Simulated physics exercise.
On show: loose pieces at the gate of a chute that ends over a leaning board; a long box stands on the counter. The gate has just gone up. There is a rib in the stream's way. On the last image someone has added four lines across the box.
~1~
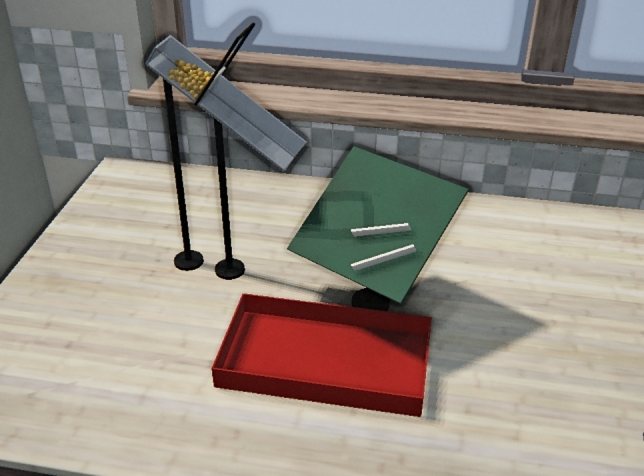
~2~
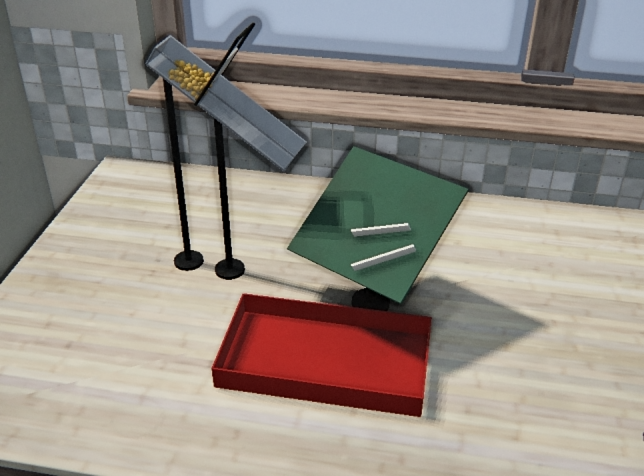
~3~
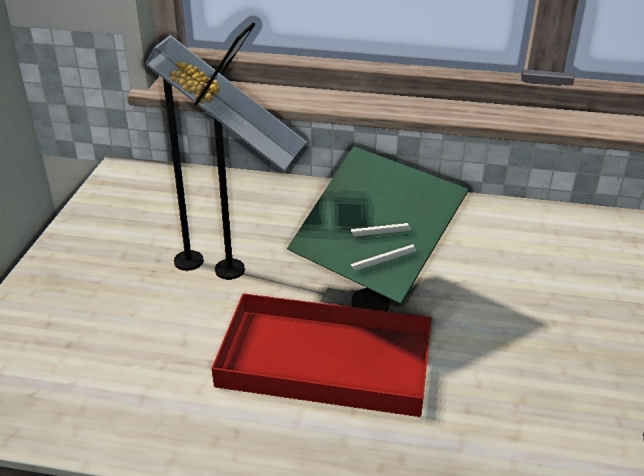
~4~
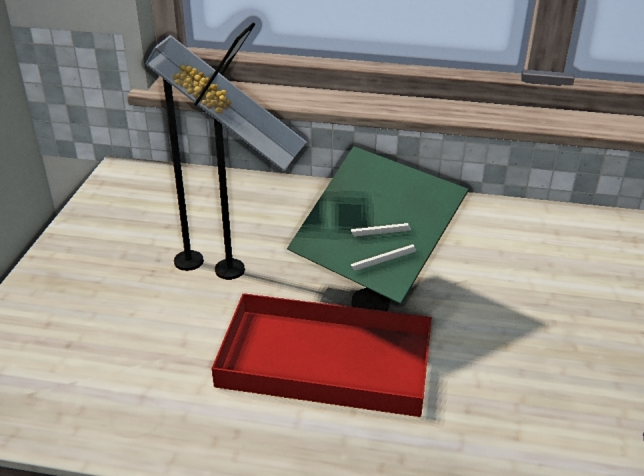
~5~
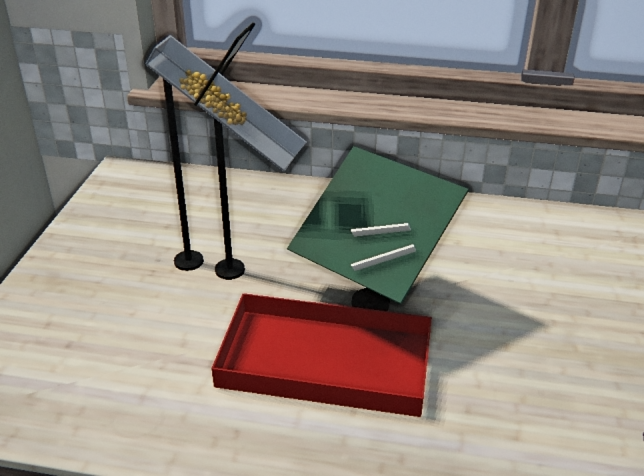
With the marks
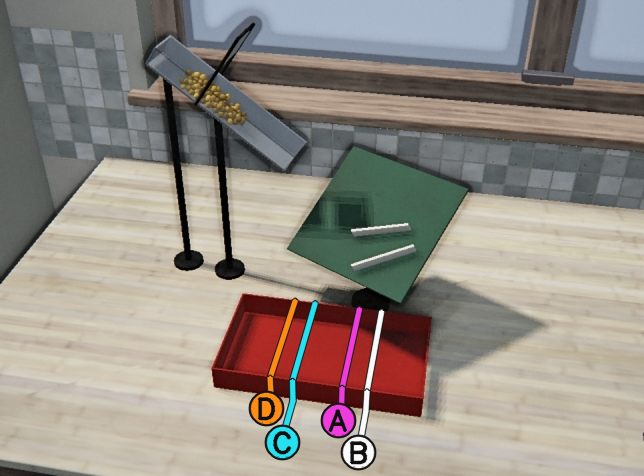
Yellow balls slide a short way down a gray chute above a tilted green board.
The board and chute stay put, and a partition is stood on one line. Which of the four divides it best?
Best: C.
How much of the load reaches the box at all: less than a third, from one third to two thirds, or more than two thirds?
It is more than two thirds.
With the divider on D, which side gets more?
Right.
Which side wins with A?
More lands on the left.
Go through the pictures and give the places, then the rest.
Load behind the gate (196, 78), puffed corn balls; lip of the chute (290, 164), sloping gently, in the first picture.
Middle of the board (375, 219), tilted fairly steeply; middle of its low edge (341, 275); of its high edge (409, 166), in the second picture.
Front corners of the box (212, 368) and (423, 398), empty; front of the load (215, 95), in the third picture.
Middle of the load (206, 87); its front (227, 106), roughly a quarter of the way to the lip; rib from (414, 245) to (351, 265); rib from (408, 224) to (351, 231), in the fourth picture.
Middle of the load (211, 94); its front (242, 122), roughly a third of the way to the lip, in the fifth picture.
On the marked copy, line A crosses the front rim at (342, 386); line B crosses the front rim at (367, 390); line C crosses the front rim at (292, 379); line D crosses the front rim at (270, 376).
With A, of what is caught, almost all on the left of the divider, just a few on the right.
With B, of what is caught, every piece on the left of the divider, not one piece on the right.
With C, of what is caught, roughly a third on the left of the divider, roughly two thirds on the right.
With D, of what is caught, about a tenth on the left of the divider, the larger part on the right.
